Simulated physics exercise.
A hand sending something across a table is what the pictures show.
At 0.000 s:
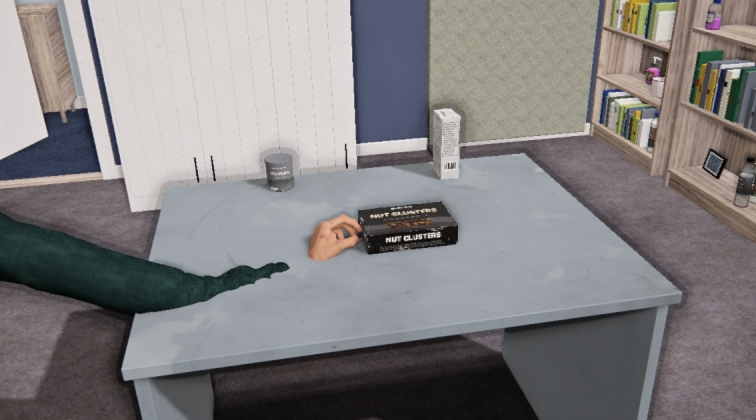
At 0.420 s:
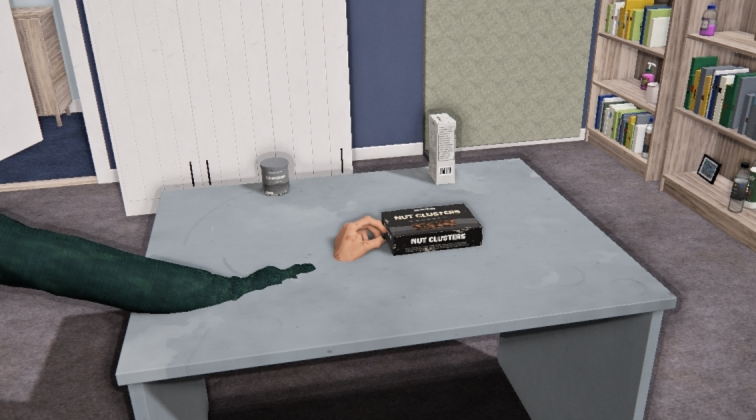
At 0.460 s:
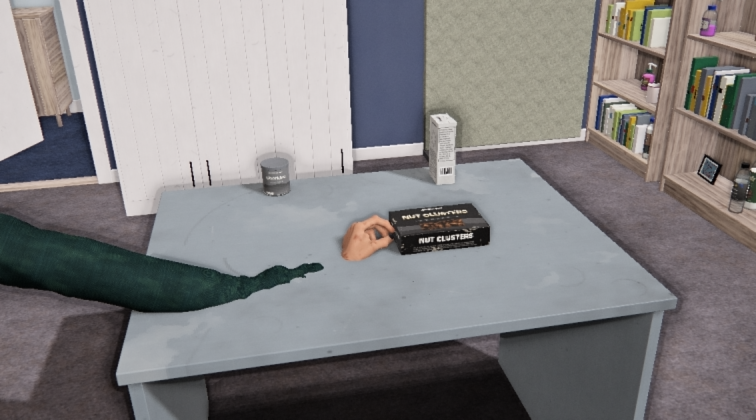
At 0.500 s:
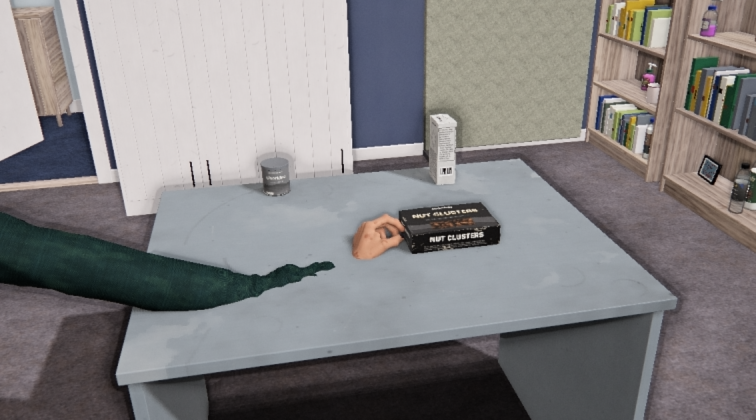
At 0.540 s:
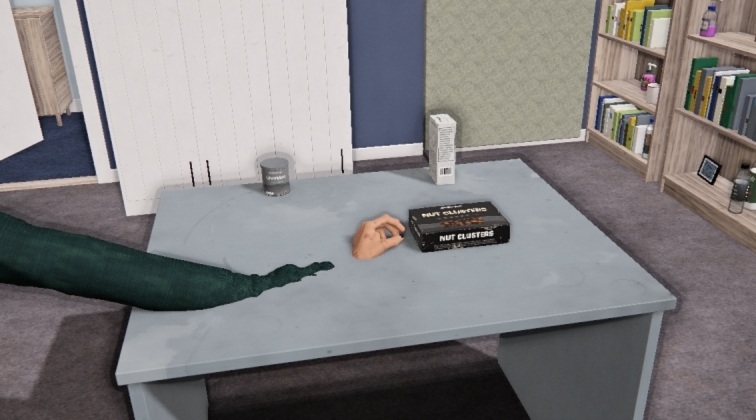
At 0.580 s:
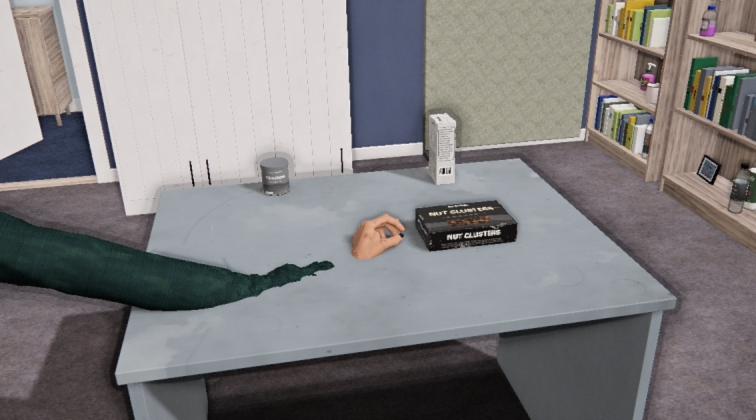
In a room with a white panelled door, a patterned green wall panel and bookshelves at the right, a grey table is seen from slightly above. A black box of nut clusters sits beside a hand with a dark green sleeve, with a grey tin and a white carton behind. The view shifts slightly early on, while the hand pushes the box rightward, then stays still as the box slides a little farther, leaving a gap.
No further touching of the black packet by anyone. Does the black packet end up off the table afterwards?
It winds up on the table.
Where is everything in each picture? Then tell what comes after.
The first picture shows under the hand; black packet (407, 227).
The second picture shows under the hand; black packet (430, 229).
The third picture shows under the hand; black packet (438, 228).
The fourth picture shows black packet (448, 227).
The fifth picture shows black packet (458, 226) shifted a little.
The sixth picture shows black packet (465, 225) shifted a little.
After 0.68 s, black packet shifted a little near (470, 224).
After 0.98 s, black packet resting near (470, 224).
In the end (1.3 s), moved from the start, black packet. At the end, from the last picture's camera, black packet near (470, 224).
